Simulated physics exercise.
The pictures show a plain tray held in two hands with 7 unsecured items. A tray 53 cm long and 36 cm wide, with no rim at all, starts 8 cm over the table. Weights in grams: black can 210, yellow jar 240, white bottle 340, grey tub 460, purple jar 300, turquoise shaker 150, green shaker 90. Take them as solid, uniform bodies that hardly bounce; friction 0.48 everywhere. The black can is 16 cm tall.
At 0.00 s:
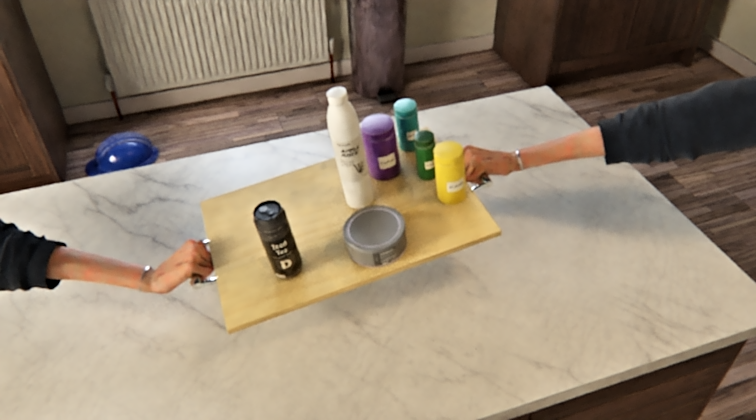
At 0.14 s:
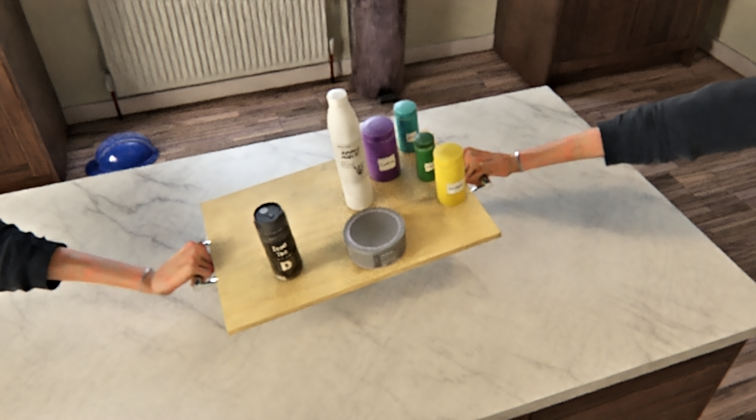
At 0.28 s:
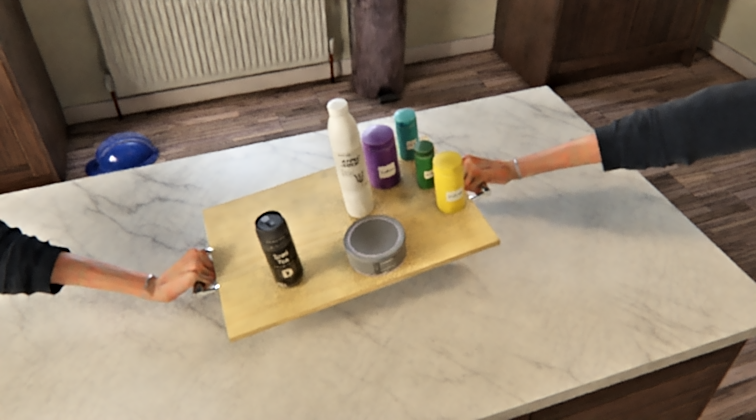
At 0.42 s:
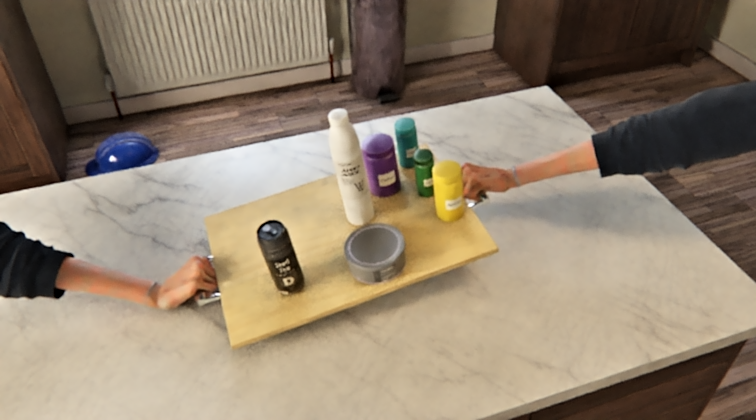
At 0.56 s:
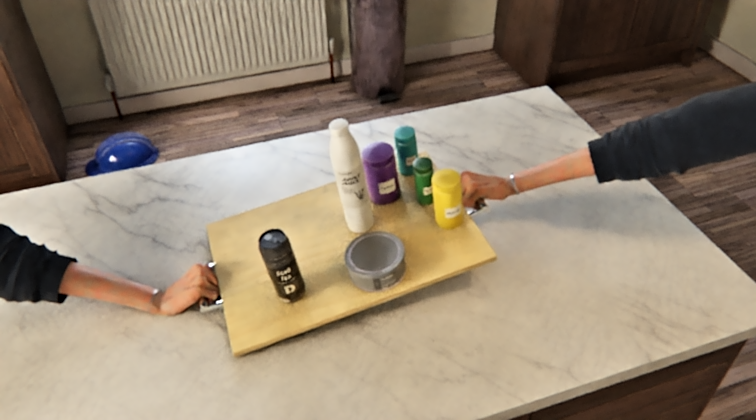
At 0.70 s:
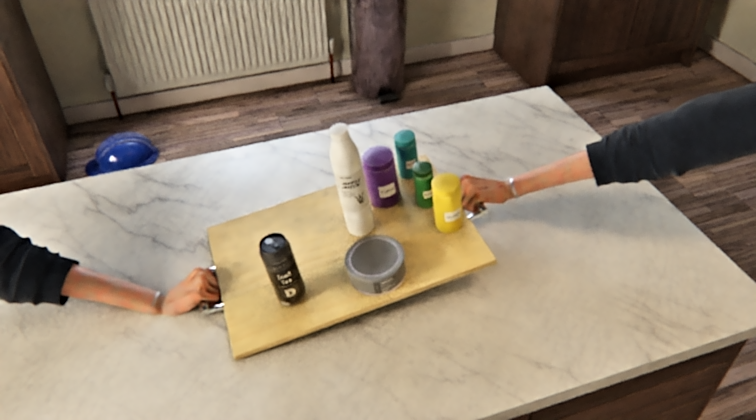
The footage shows two hands holding a rimless wooden tray of upright bottles, jars, shakers and a grey tub above a marble-topped table, then gradually lowering it, with its left edge coming down onto the surface while the items stay standing.
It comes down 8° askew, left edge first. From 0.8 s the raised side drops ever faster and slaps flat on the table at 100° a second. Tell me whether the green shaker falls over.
The green shaker tips over.
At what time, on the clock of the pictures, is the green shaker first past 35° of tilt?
Near 1.2 s.
After 1.00 s, tray flat on the table; green shaker 10° off its base near (433, 205); white bottle 4° off its base; turquoise shaker 4° off its base.
After 1.20 s, tray flat on the table; green shaker 41° off its base near (445, 202); white bottle 9° off its base.
After 1.40 s, tray flat on the table; green shaker now off the tray; white bottle 6° off its base.
After 2.20 s, tray flat on the table.
In the end (3.2 s), off the tray and tipped over, green shaker; the other 6 under 5 cm from the start. In the last view, green shaker near (460, 207).
